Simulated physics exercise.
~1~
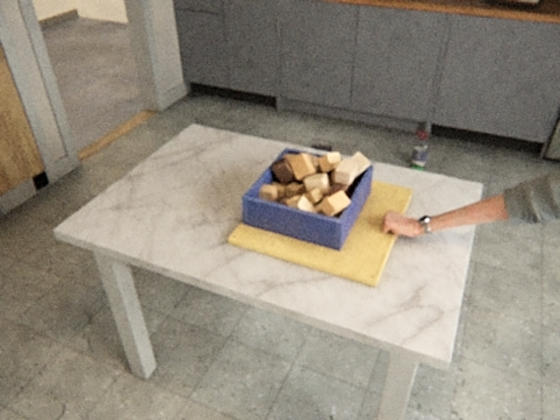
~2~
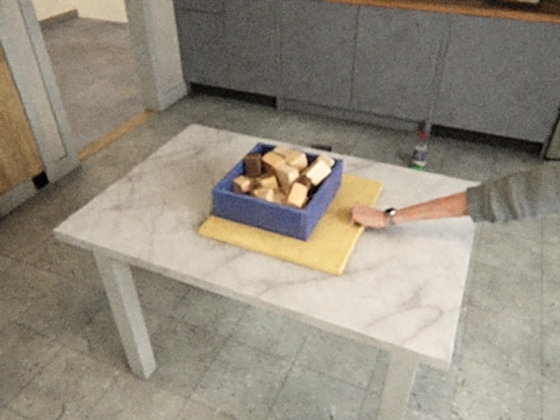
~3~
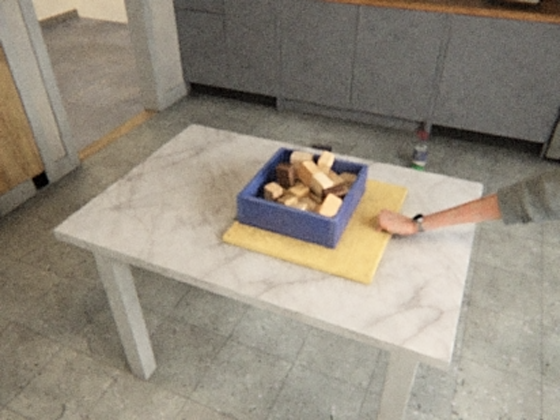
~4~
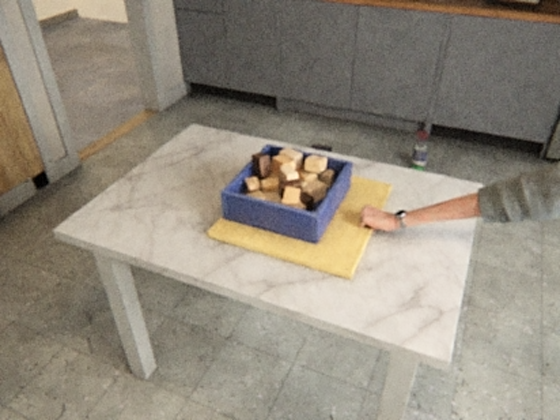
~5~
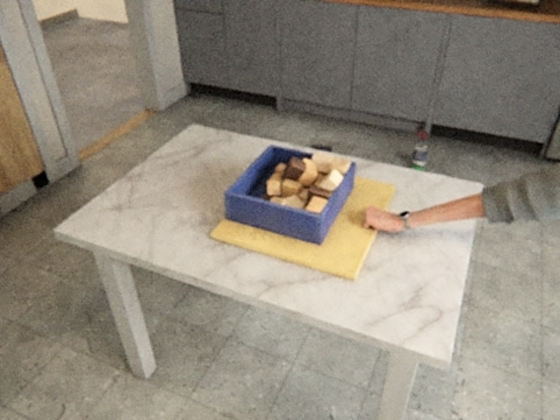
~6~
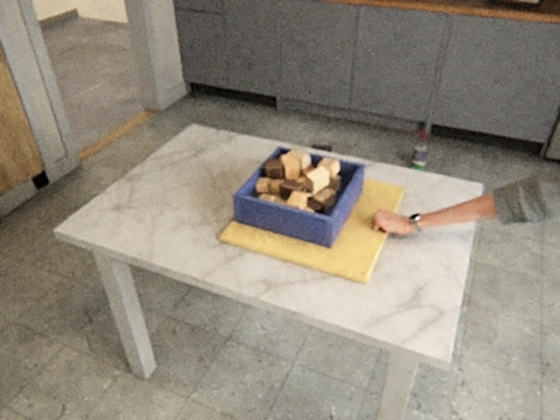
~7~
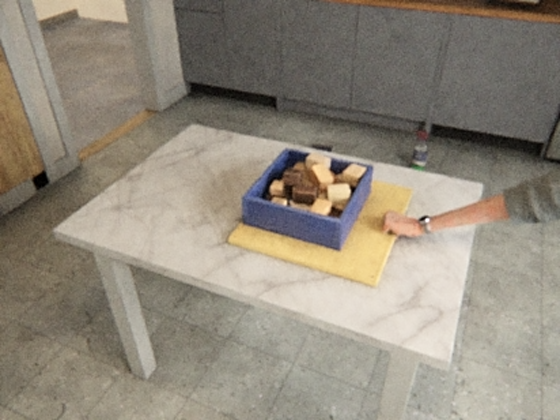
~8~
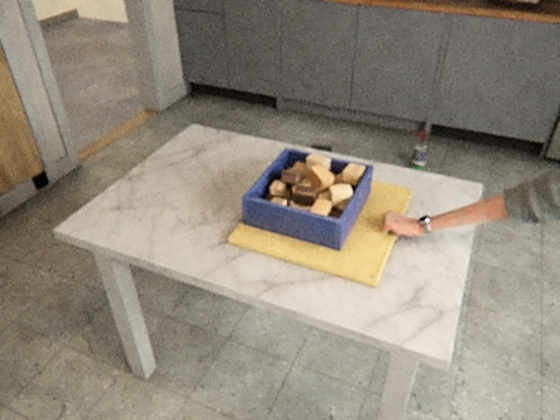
A blue box heaped with loose wooden blocks, some pale and some dark brown, rides on a yellow board across a white marbled table, seen from above in a room with grey cabinets and a tiled floor. A hand reaching in from the right, with a band on its wrist, holds the board's right edge. It pushes board and box a short way left, draws them back right, then pushes them left again. After a brief pause, the hand draws them right once more in stages, the blocks shifting inside. Finally the box rests near its starting place, the blocks still in it and none on the table.
